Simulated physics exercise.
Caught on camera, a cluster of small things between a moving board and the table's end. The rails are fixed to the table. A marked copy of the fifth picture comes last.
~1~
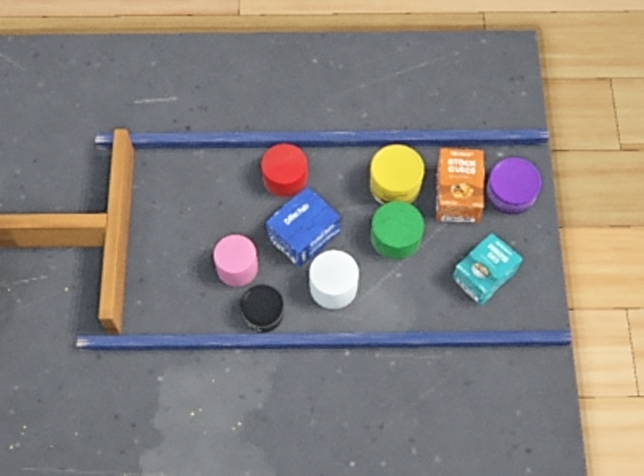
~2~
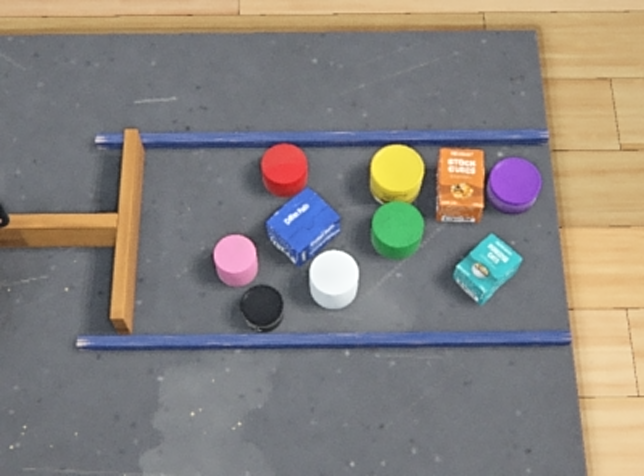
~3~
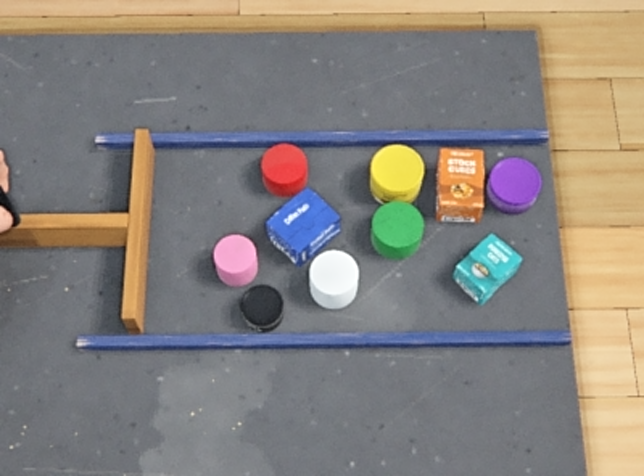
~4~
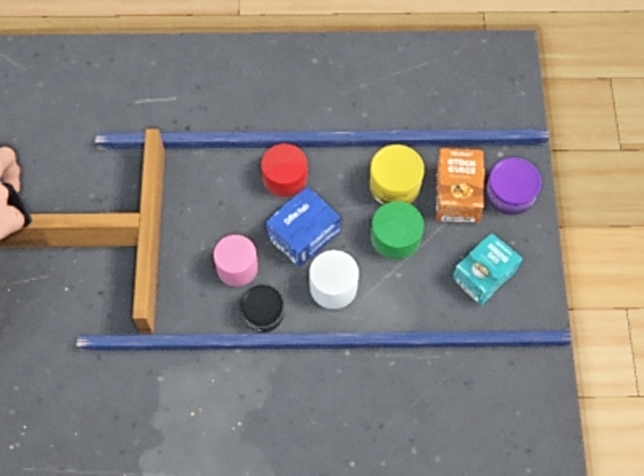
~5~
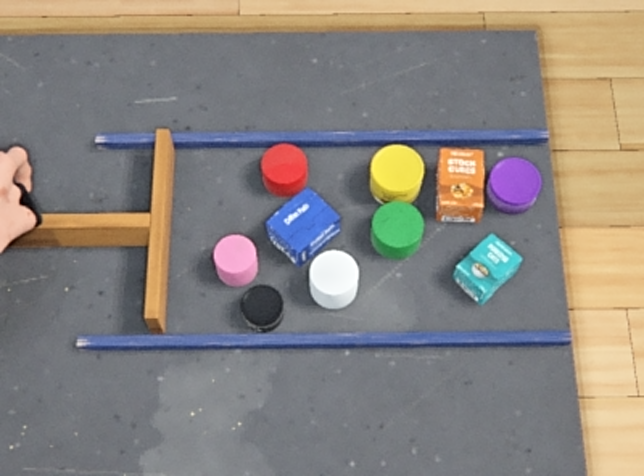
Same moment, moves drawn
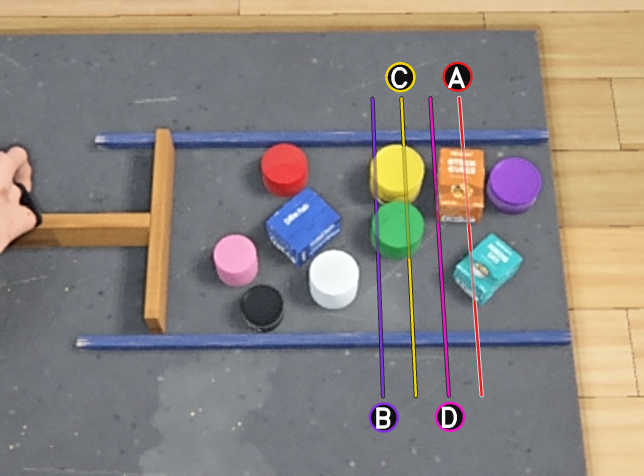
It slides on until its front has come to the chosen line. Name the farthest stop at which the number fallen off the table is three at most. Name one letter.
No fourth one falls up to A.
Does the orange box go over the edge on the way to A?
Yes.
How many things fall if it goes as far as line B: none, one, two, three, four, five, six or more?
The count is none.
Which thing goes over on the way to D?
It is the purple jar.
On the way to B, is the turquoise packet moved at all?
No.
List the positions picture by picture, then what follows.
In the first picture, green pot (397, 231); pink tin (236, 261); turquoise packet (486, 269).
In the second picture, board (124, 220); white pot (334, 280).
In the third picture, board (136, 220); blue box (303, 227).
In the fourth picture, board (146, 220); red tin (285, 171).
In the fifth picture, board (157, 220); purple jar (513, 187); green pot (397, 231); pink tin (236, 261).
On the marked copy, A at (470, 237); B at (377, 238); C at (408, 238); D at (439, 237).
Following A. Soon after the start, board (269, 218); black jar (298, 309); red tin (301, 171).
Later, board (383, 217); purple jar (550, 189); orange box (502, 189).
In the end, board (469, 216); orange box over the edge; purple jar over the edge; three fallen.
As for the rest, B is within the limit but short; C is within the limit but short; D is within the limit but short.
